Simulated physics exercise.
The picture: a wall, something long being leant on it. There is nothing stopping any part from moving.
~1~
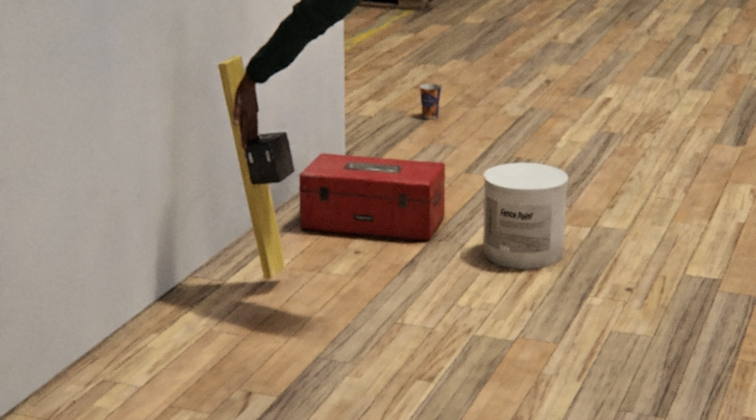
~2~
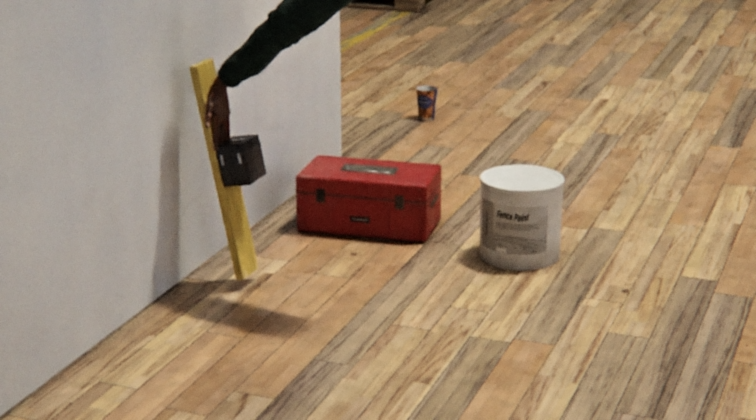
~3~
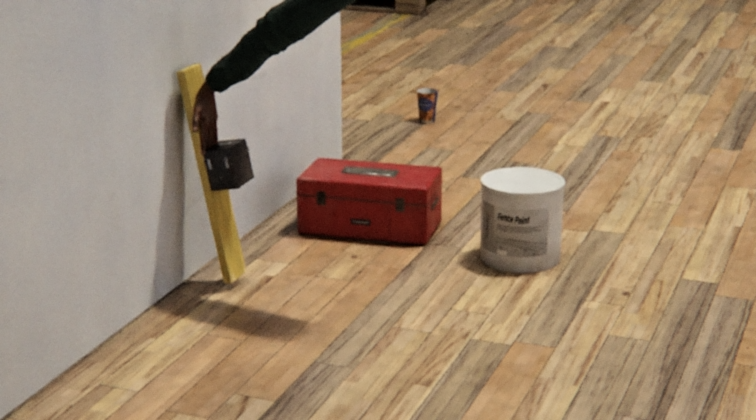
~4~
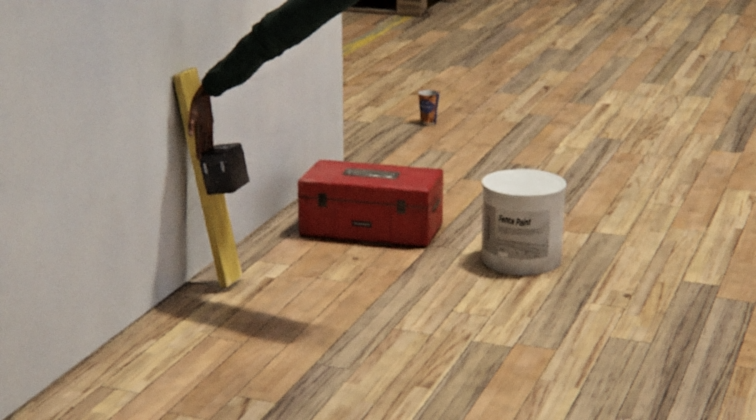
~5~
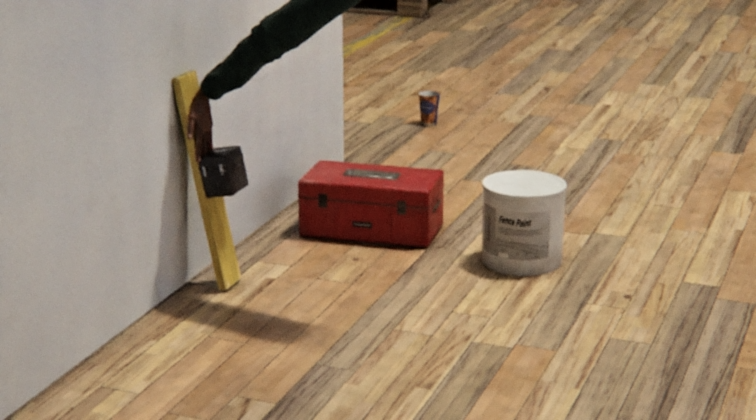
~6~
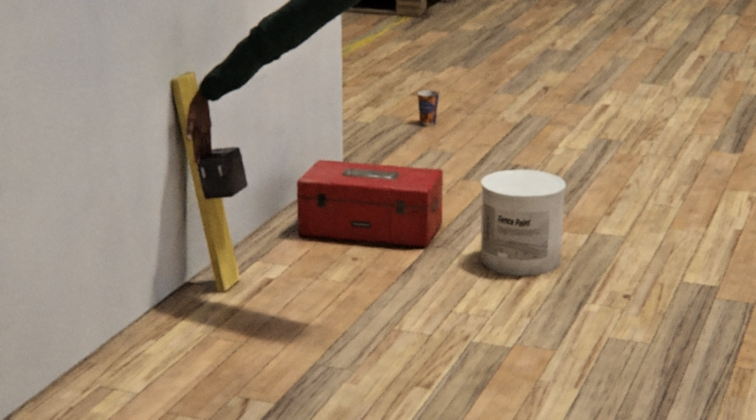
A yellow plank moves left in a person's hand and is leant against the pale wall.
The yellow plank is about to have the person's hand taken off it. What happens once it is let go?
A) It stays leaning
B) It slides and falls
The answer is A.
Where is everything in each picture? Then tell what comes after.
In the first picture, on its way; yellow plank (253, 168); white pail (524, 215).
In the second picture, on its way; yellow plank (225, 171); white pail (521, 217).
In the third picture, on its way; yellow plank (213, 175); white pail (521, 219).
In the fourth picture, on its way; yellow plank (208, 179); white pail (523, 221).
In the fifth picture, leant on the wall, still held; yellow plank (208, 182); white pail (523, 222).
In the sixth picture, leant on the wall, still held; yellow plank (206, 183); white pail (522, 222).
Then, 0.20 s after the last picture, nothing has stirred.
Then, 0.50 s after the last picture, yellow plank resting near (206, 183).
At rest, all 3 in place. Seen from the same camera at the end, yellow plank near (206, 183). The plank remains leaning.
